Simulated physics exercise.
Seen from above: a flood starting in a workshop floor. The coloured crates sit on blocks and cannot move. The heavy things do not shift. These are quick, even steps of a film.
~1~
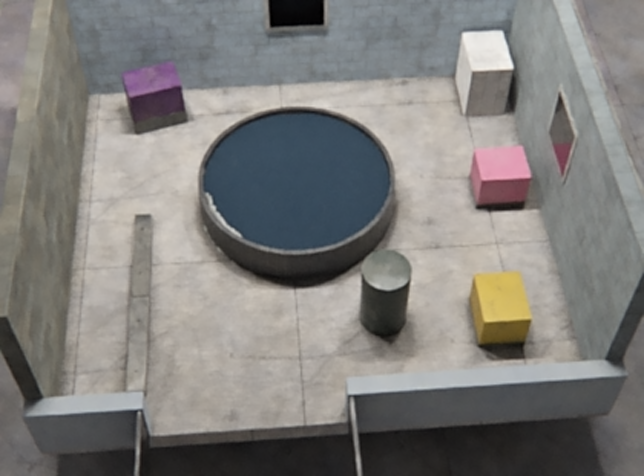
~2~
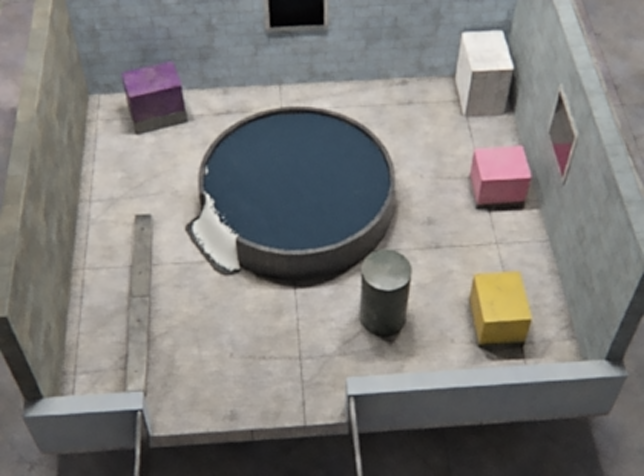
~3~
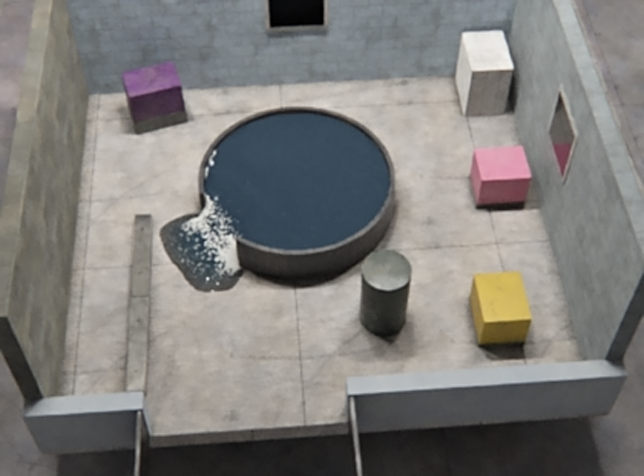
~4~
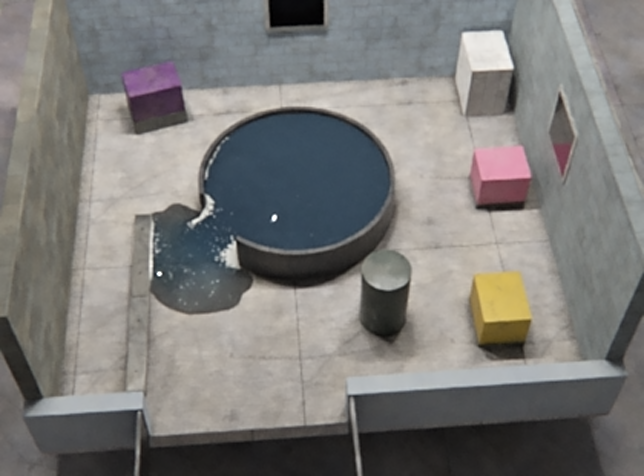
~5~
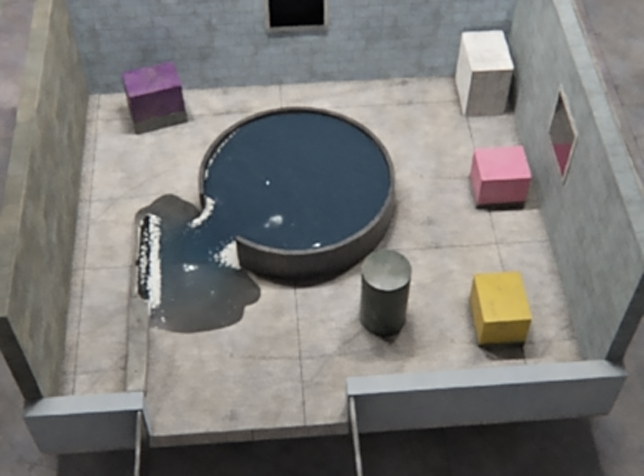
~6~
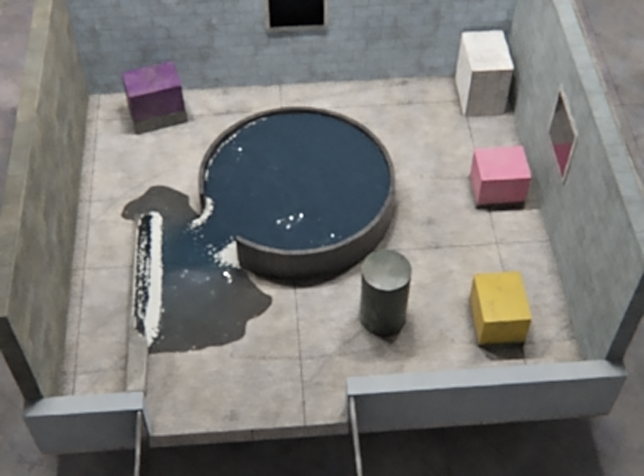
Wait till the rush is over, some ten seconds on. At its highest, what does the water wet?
One by one: The pink crate keeps dry; the purple crate keeps dry; the yellow crate keeps dry.
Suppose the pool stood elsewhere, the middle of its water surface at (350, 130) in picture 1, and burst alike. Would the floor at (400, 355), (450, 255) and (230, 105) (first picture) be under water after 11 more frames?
In turn: Not flooded, dry, free of water.
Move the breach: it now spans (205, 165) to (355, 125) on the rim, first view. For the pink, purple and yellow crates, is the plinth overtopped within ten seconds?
My reading: The pink one ends up wet, the purple one takes water, the yellow one is soaked.
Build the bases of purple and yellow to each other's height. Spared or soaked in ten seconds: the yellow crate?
My reading: The yellow one remains dry.
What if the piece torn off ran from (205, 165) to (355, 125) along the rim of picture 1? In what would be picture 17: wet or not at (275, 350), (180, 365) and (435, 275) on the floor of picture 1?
In that order: Clear, not flooded, free of water.
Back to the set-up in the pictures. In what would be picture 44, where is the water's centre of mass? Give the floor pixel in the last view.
Near (235, 225).
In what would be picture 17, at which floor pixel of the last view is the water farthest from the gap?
Roughly at (58, 425).
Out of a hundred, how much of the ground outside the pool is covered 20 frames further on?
I make it 35 per cent.
A moment on, water covers 20 % of the floor; the pink crate not reached, the purple crate not reached, the yellow crate not reached.
Next, water covers 35 % of the floor; the pink crate not reached, the purple crate water round its plinth, the yellow crate not reached.
Then, water covers 35 % of the floor; the pink crate not reached, the purple crate water round its plinth, the yellow crate not reached.
Later, water covers 45 % of the floor; the pink crate not reached, the purple crate water round its plinth, the yellow crate not reached.
In the end, water covers 55 % of the floor; the pink crate stayed above the water, the purple crate stayed above the water, the yellow crate stayed above the water.
